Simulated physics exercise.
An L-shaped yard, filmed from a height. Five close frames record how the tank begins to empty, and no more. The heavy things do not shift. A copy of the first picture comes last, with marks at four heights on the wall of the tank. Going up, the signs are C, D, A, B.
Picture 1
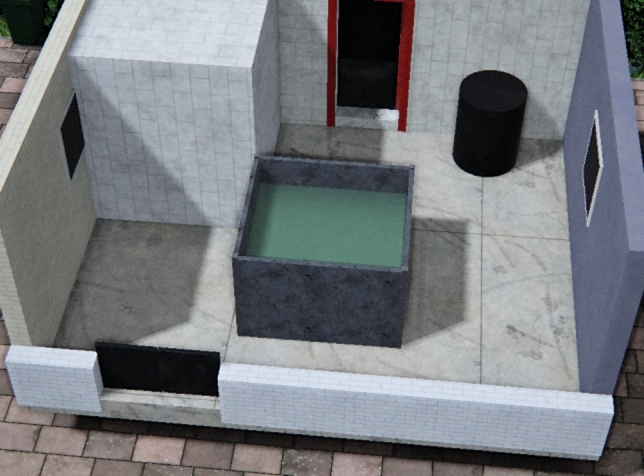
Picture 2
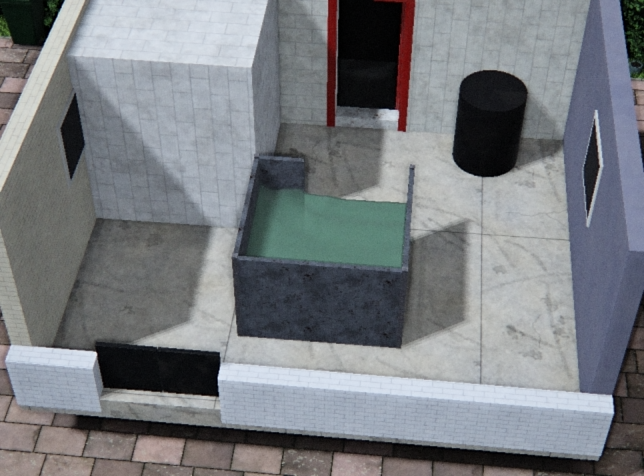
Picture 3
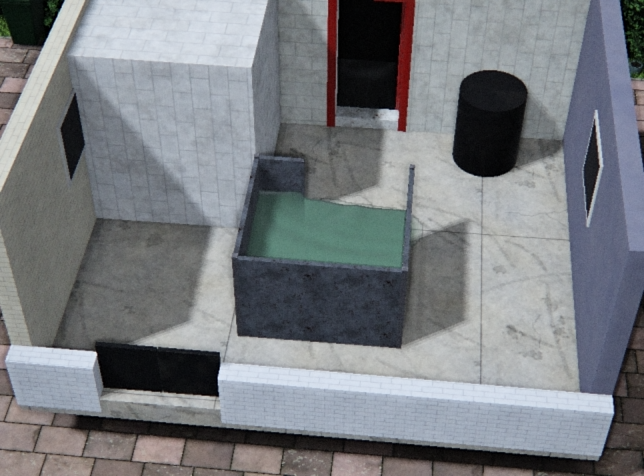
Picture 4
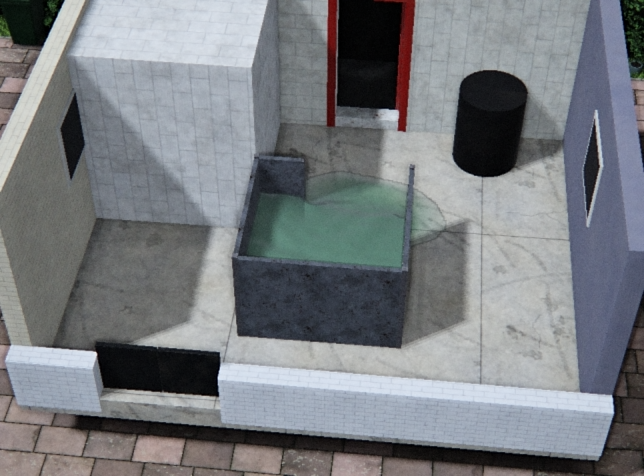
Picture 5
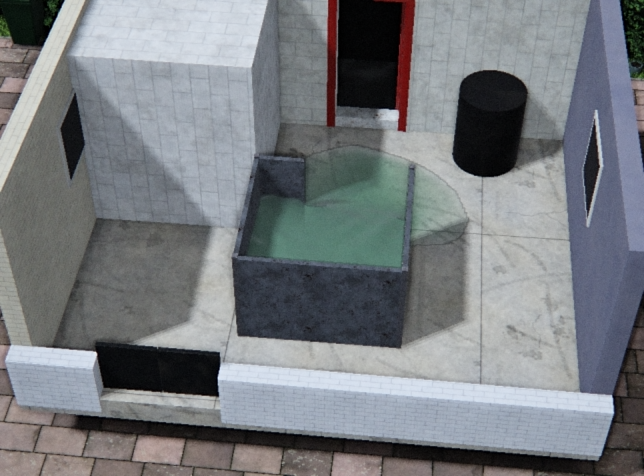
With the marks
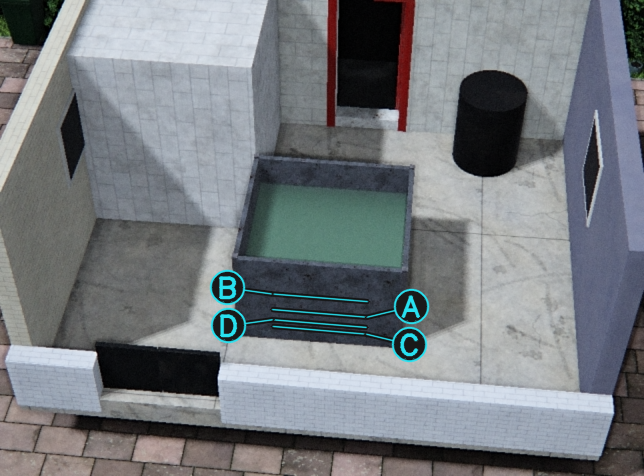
Green water rests in a square dark tank in a walled yard until most of the tank's back side disappears; the water then sinks inside and spreads in a thin, rounded sheet across the pale ground behind and to the right.
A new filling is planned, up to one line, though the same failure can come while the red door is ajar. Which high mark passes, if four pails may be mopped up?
The answer is mark D.
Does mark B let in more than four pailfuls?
Yes, that goes wrong.
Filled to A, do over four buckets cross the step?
Yes.
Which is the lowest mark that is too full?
Here it is mark A.
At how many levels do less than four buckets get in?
Two of the four.
On the marked copy, A at (319, 313); B at (319, 297); C at (319, 330); D at (319, 323); from the bottom up C, D, A, B.
With A, about 12 bucketfuls get in.
With B, dozens of bucketfuls pour in.
With C, nothing gets over.
With D, a bucket or two gets in.
